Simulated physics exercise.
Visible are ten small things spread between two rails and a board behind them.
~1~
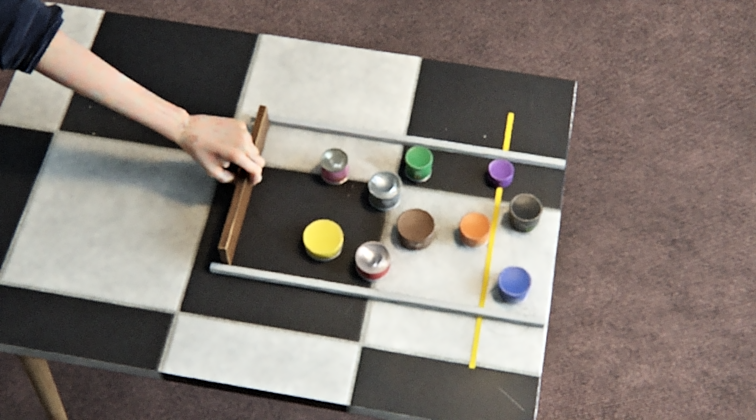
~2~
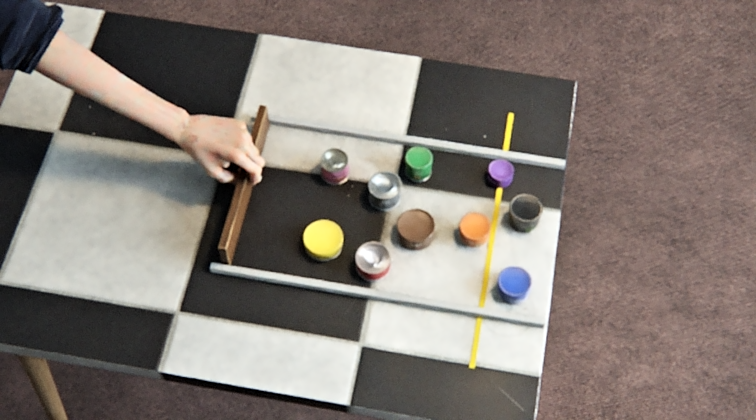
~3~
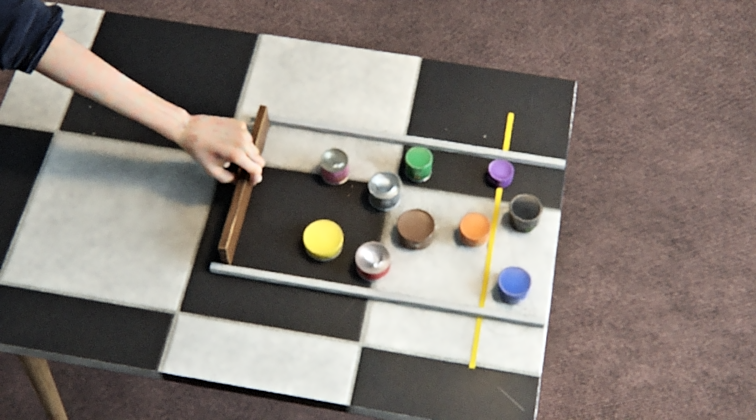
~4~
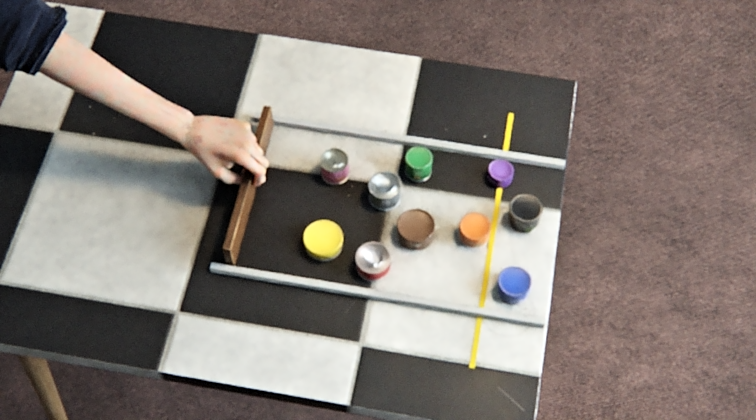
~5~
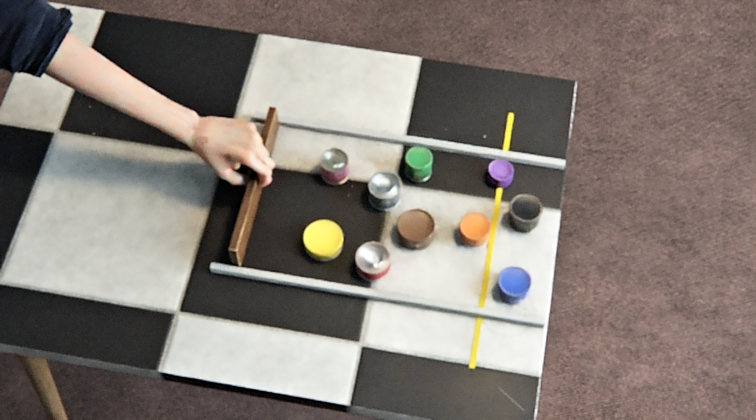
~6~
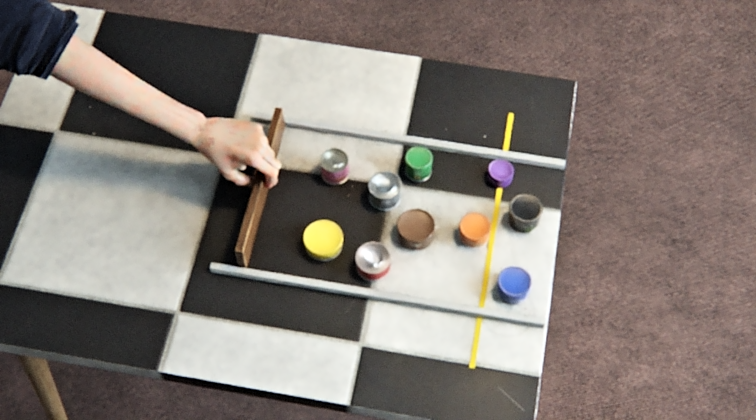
We see a hand holding a wooden board upright between two rails on a checkered table, with small colourful tubs and tins spread near a yellow tape line; the hand moves the board slightly right, while the containers stay still.
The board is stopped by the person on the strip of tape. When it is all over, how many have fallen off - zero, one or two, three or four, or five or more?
Pushes off one or two.
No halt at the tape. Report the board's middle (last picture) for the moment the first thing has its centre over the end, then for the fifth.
Earlier crossing: About (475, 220); later crossing: About (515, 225).
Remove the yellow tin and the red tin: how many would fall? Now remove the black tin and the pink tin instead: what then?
In the first try 0, in the other 0.
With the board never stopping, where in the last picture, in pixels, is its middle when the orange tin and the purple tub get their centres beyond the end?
Roughly (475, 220); roughly (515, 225).
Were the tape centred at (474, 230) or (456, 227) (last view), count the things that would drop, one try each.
Respectively 0 and 0.
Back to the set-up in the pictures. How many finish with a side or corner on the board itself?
In total, 5.
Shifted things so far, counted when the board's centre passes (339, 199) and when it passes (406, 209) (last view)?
The count is 3 at the first point and 7 at the second.
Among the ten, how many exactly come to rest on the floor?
A count of exactly 1.
Soon after, none off yet; black tin at rest near (525, 214); blue tin at rest near (514, 286); purple tub at rest near (500, 174).
In the end, the number that fall off is one or two; gone, orange tin.
